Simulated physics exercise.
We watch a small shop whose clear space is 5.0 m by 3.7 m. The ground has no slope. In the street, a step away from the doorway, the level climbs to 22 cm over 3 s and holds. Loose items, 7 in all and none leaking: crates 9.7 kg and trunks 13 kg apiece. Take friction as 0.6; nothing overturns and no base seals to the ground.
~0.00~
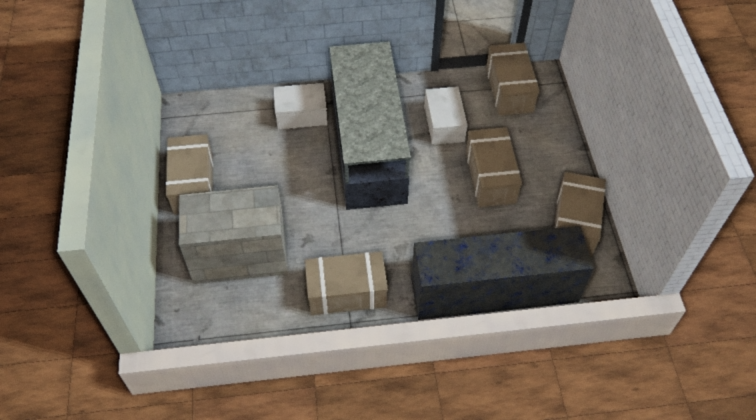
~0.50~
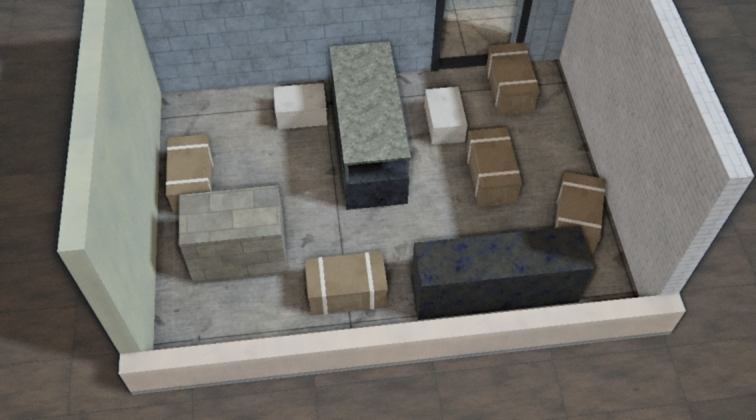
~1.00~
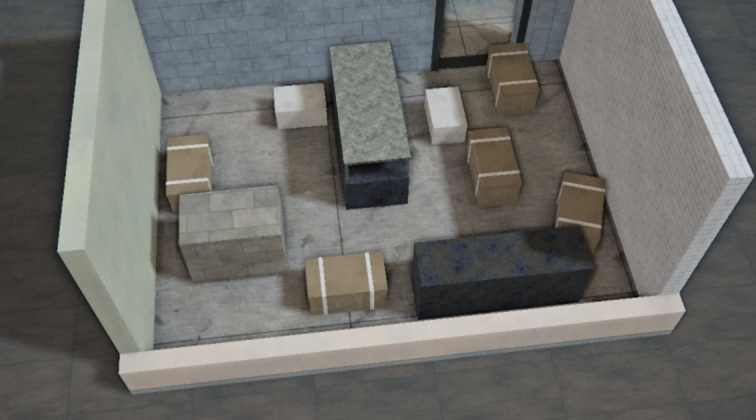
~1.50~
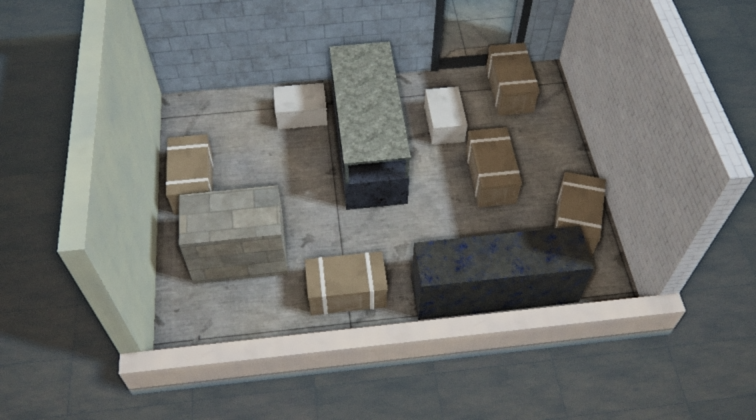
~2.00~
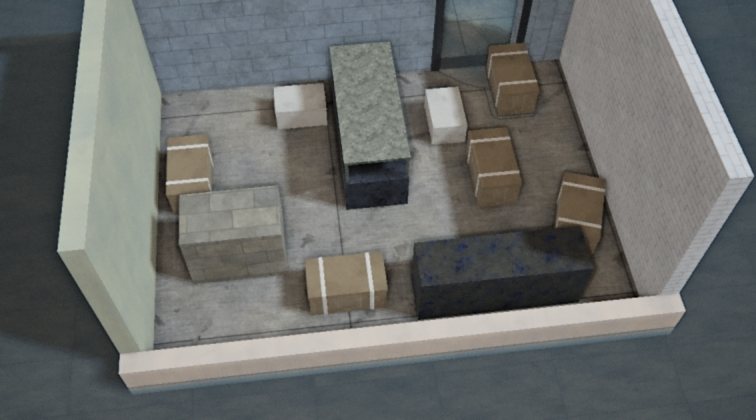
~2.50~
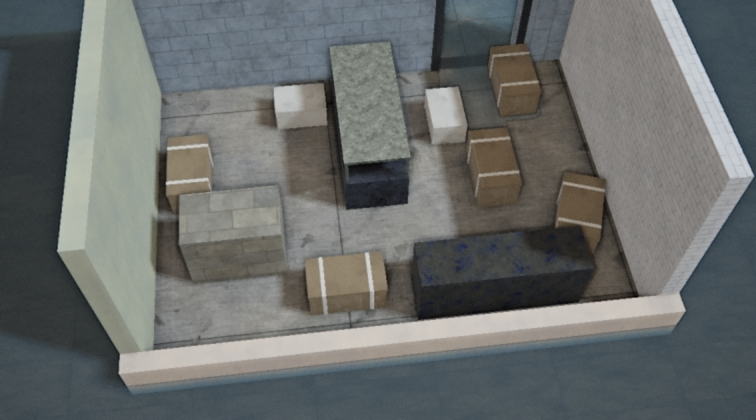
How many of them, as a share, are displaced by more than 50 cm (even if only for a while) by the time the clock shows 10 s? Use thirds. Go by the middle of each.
Share: From one to two thirds.
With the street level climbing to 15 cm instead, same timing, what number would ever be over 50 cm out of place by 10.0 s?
In that case 3 of them.
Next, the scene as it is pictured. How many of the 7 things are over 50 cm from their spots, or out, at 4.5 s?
3 of them.
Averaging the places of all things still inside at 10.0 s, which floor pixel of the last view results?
Near (360, 208).
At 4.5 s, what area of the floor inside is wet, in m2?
Roughly 7.0 m2.
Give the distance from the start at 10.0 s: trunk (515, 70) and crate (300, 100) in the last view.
In that order: 150 cm, 0 cm.
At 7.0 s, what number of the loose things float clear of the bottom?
3 of them.
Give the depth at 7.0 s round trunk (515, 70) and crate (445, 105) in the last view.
About 10 and 4 cm.
After 3.5 s 0 of 7 are over 50 cm from their spots; 0 afloat.
After 4.5 s 3 of 7 are over 50 cm from their spots; 2 afloat.
After 7.0 s 3 of 7 are over 50 cm from their spots; 3 afloat.
After 10.0 s 4 of 7 are over 50 cm from their spots, and 4 have been at some point; 4 afloat.
